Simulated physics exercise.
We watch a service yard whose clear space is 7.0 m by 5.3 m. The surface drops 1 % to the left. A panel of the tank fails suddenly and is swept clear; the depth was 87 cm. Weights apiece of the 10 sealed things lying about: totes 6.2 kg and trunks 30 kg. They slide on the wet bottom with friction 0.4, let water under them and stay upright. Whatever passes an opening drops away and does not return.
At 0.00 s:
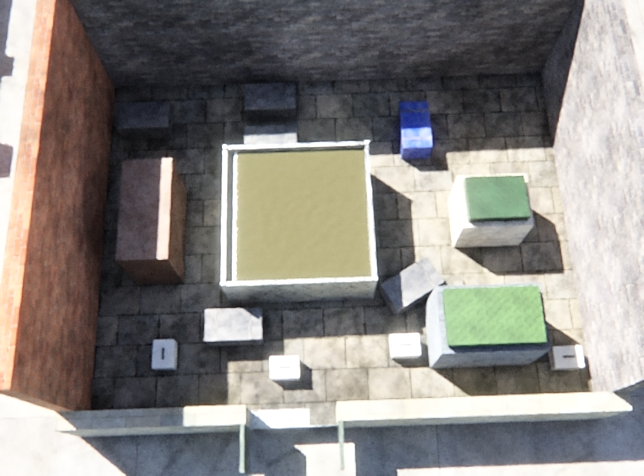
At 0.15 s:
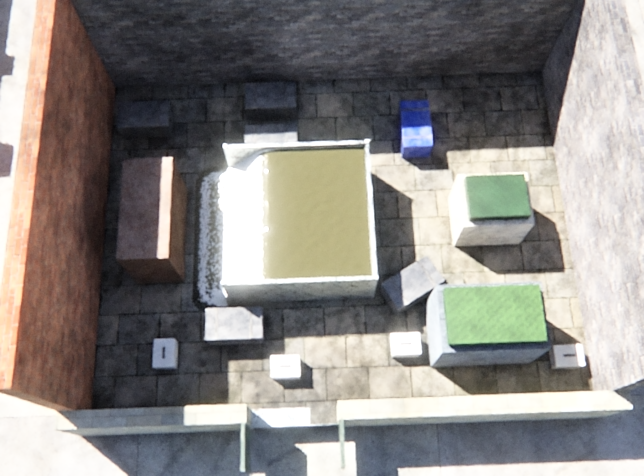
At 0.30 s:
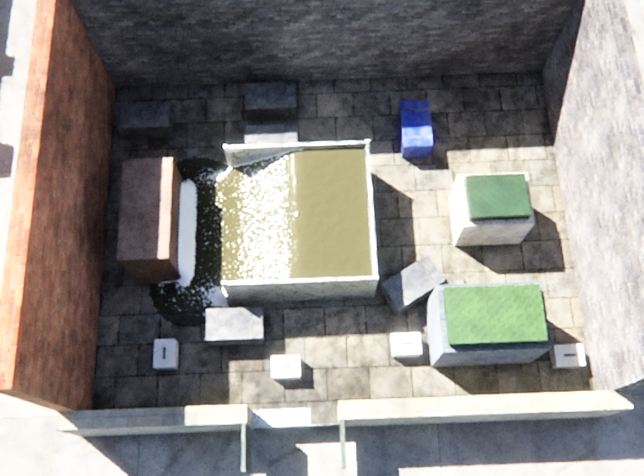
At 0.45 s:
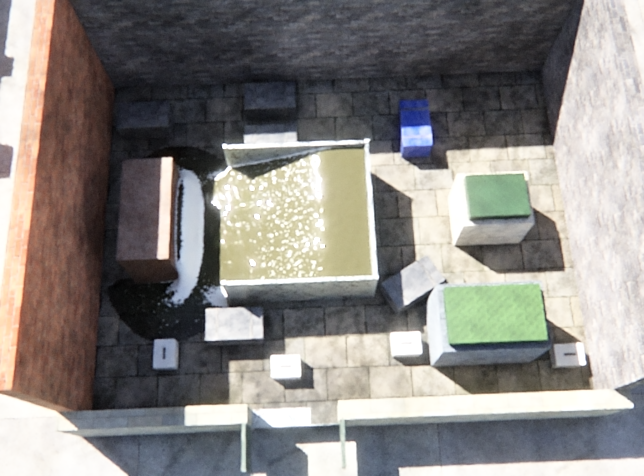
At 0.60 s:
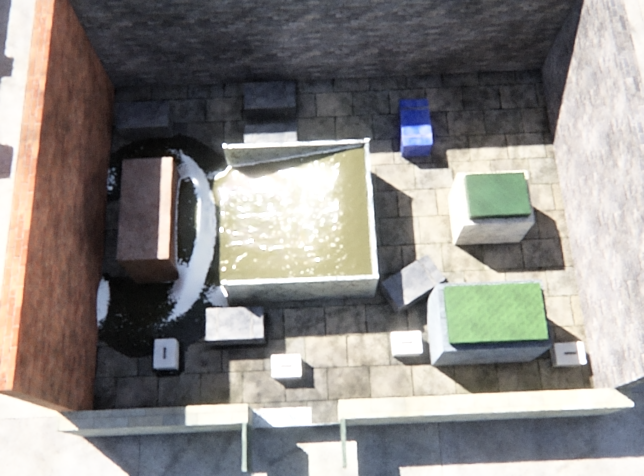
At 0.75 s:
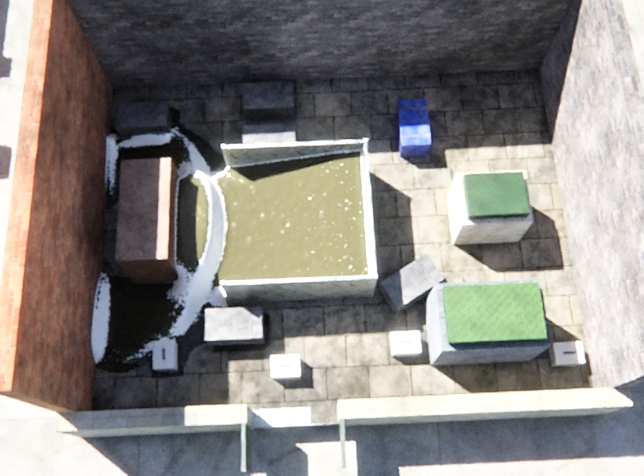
Murky yellow-brown water stands in a white-walled square tank at the centre of a paved, walled yard, seen from a fixed view high above. A brown block sits to its left, a blue box behind and right, two green-topped pale blocks at right, and grey and white boxes around. The tank's left side gives way, and foaming water surges left, curls around the brown block and spreads to the left wall, while the boxes barely move.
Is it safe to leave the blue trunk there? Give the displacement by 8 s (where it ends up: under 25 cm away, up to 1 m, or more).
The blue trunk moves a short way.
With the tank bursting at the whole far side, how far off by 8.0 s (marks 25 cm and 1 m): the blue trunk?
Then the blue trunk ends far away.
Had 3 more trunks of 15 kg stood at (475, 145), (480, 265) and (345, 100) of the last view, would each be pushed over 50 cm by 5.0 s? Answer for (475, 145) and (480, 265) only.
In turn: Under, less.
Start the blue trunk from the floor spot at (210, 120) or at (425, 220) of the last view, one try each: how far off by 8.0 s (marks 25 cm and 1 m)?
In turn: It travels far; it holds its place.
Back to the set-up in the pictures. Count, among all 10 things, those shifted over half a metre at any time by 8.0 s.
I count 8.
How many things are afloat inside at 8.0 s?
I count 4.
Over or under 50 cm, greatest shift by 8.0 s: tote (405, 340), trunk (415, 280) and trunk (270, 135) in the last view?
In that order: More, under, short of it.
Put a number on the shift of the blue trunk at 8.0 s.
About 50 cm.
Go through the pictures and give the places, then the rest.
In the first picture, the blue trunk at (416, 124) rests on the ground; water covers 3.9 m2; 0 of 10 have shifted.
In the second picture, the blue trunk at (416, 123), on the bottom; water covers 5.2 m2; 0 of 10 have shifted.
In the third picture, the blue trunk at (417, 123) rests on the ground; water covers 6.2 m2; 0 of 10 have shifted.
In the fourth picture, the blue trunk at (416, 123), on the bottom; water covers 7.3 m2; 0 of 10 have shifted.
In the fifth picture, the blue trunk at (416, 122) rests on the ground; water covers 8.4 m2; 0 of 10 have shifted.
In the sixth picture, the blue trunk at (415, 122), on the bottom; water covers 8.9 m2; 0 of 10 have shifted.
After 1.6 s the blue trunk is near (415, 122), 0.0 m from its start, aground; 0 of 10 are out; 2 afloat.
After 3.6 s the blue trunk is near (415, 122), 0.0 m from its start, aground; 0 of 10 are out; 3 afloat.
After 5.6 s the blue trunk is near (418, 122), 0.0 m from its start, aground; 0 of 10 are out; 5 afloat.
After 8.0 s the blue trunk is near (446, 136), 0.5 m from its start, aground; 0 of 10 are out; 4 afloat.
